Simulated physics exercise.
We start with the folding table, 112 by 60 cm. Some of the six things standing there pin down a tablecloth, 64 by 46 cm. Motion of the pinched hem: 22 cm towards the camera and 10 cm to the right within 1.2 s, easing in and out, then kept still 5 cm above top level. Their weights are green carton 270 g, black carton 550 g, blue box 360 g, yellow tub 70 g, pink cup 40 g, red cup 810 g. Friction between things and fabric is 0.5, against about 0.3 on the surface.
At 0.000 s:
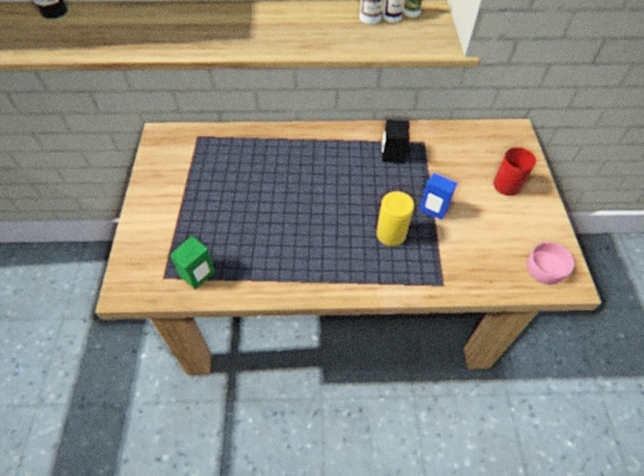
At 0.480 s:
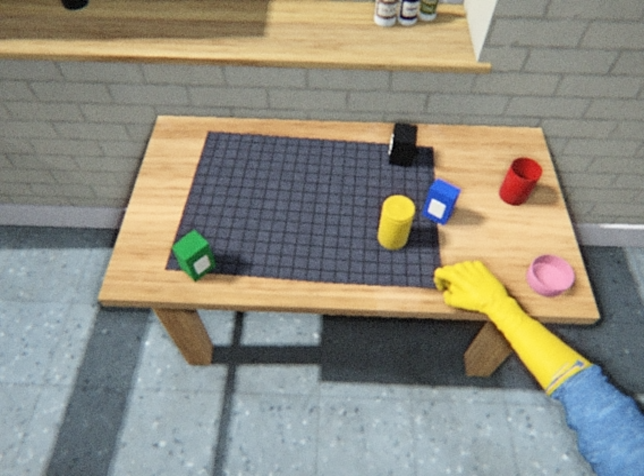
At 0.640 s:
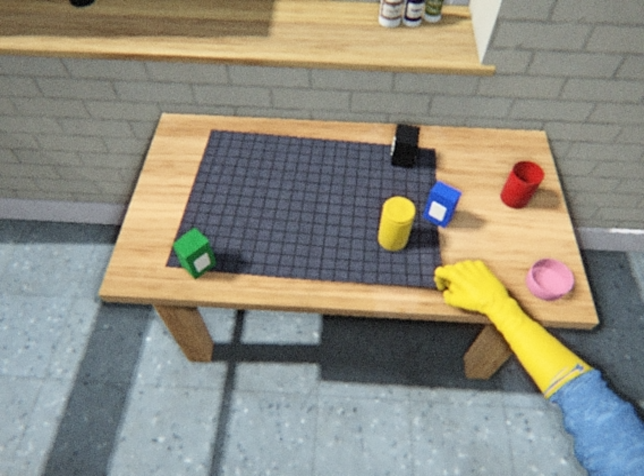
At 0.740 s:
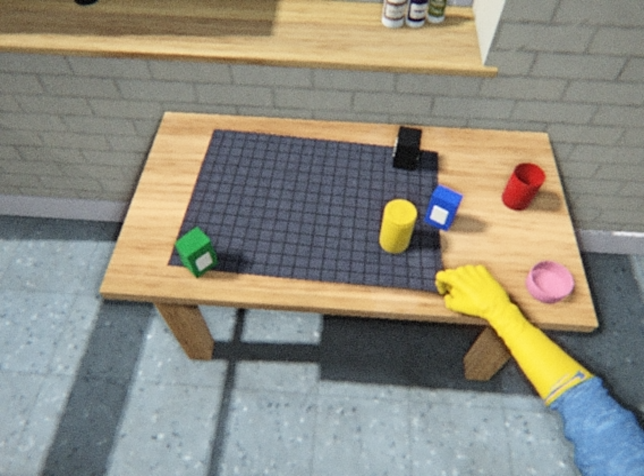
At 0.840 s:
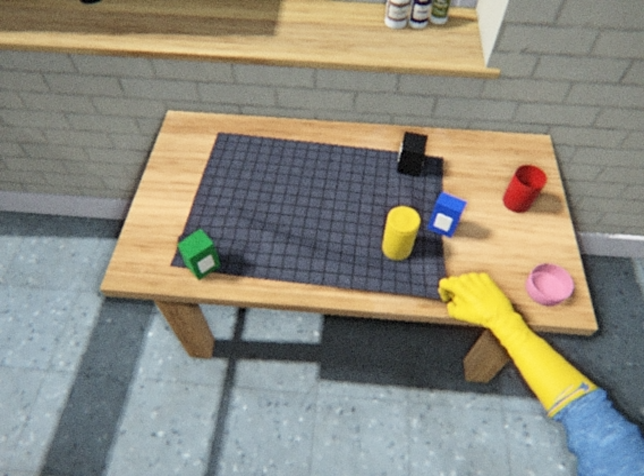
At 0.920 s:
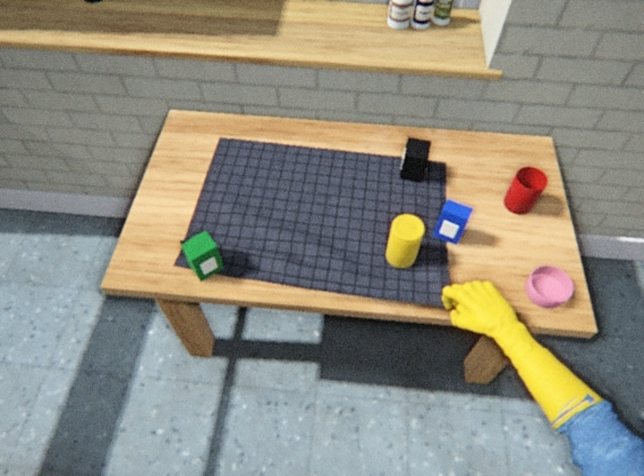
The clip shows a yellow-gloved hand gripping the near right corner of a dark gridded cloth on a wooden table and pulling it slightly nearer, shifting the black, blue, yellow and green items while the red and pink cups stay put.
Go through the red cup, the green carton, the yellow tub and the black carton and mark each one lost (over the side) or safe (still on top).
Marks: Red cup safe, green carton lost, yellow tub lost, black carton safe.
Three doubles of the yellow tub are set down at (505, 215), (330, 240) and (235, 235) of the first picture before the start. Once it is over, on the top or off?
In order: Holds on; comes off; comes off.
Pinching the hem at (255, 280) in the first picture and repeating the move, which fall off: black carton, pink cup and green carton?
Well, in that case the black carton survives on top, the pink cup survives on top and the green carton tips off.
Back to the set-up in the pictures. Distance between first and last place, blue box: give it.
Result: Blue box off the top.
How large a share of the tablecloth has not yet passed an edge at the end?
About 45 per cent.
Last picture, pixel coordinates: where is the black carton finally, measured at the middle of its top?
Around (455, 220).
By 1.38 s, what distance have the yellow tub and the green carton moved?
Yellow tub 20 cm, green carton 10 cm.
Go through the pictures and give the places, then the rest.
In the first frame, shows, red cup (521, 158); green carton (189, 251); yellow tub (398, 204); black carton (398, 129); tablecloth corners (163, 279) (197, 137) (425, 142) (444, 286).
In the second frame, shows, tablecloth corners (165, 270) (208, 131); grip (443, 289).
In the third frame, shows, tablecloth corners (165, 267) (211, 130); grip (443, 288).
In the fourth frame, shows, yellow tub (401, 212); black carton (410, 136); blue box (448, 195); tablecloth corners (167, 266) (214, 129); grip (444, 293).
In the fifth frame, shows, yellow tub (404, 219); black carton (415, 142); blue box (452, 202); tablecloth corners (170, 266) (218, 132); grip (447, 300).
In the sixth frame, shows, red cup (532, 178); green carton (199, 245); yellow tub (409, 227); black carton (418, 148); tablecloth corners (174, 266) (220, 137) (447, 163); grip (451, 308).
After 1.2 s, 95 % of the tablecloth is still over the top; yellow tub 12 cm off its start, black carton 11 cm off its start, green carton 6 cm off its start.
After 1.4 s, 85 % of the tablecloth is still over the top; yellow tub 19 cm off its start, black carton 18 cm off its start, green carton 11 cm off its start.
After 1.6 s, 75 % of the tablecloth is still over the top; yellow tub 26 cm off its start at (451, 314), black carton 23 cm off its start at (449, 204), green carton 15 cm off its start at (240, 275).
After 1.8 s, 70 % of the tablecloth is still over the top; yellow tub 26 cm off its start, black carton 25 cm off its start, green carton on its side, 21 cm off its start.
After 3.4 s, 45 % of the tablecloth is still over the top; yellow tub over the edge, green carton over the edge, black carton 28 cm off its start at (455, 220), red cup 0 cm off its start at (532, 178).
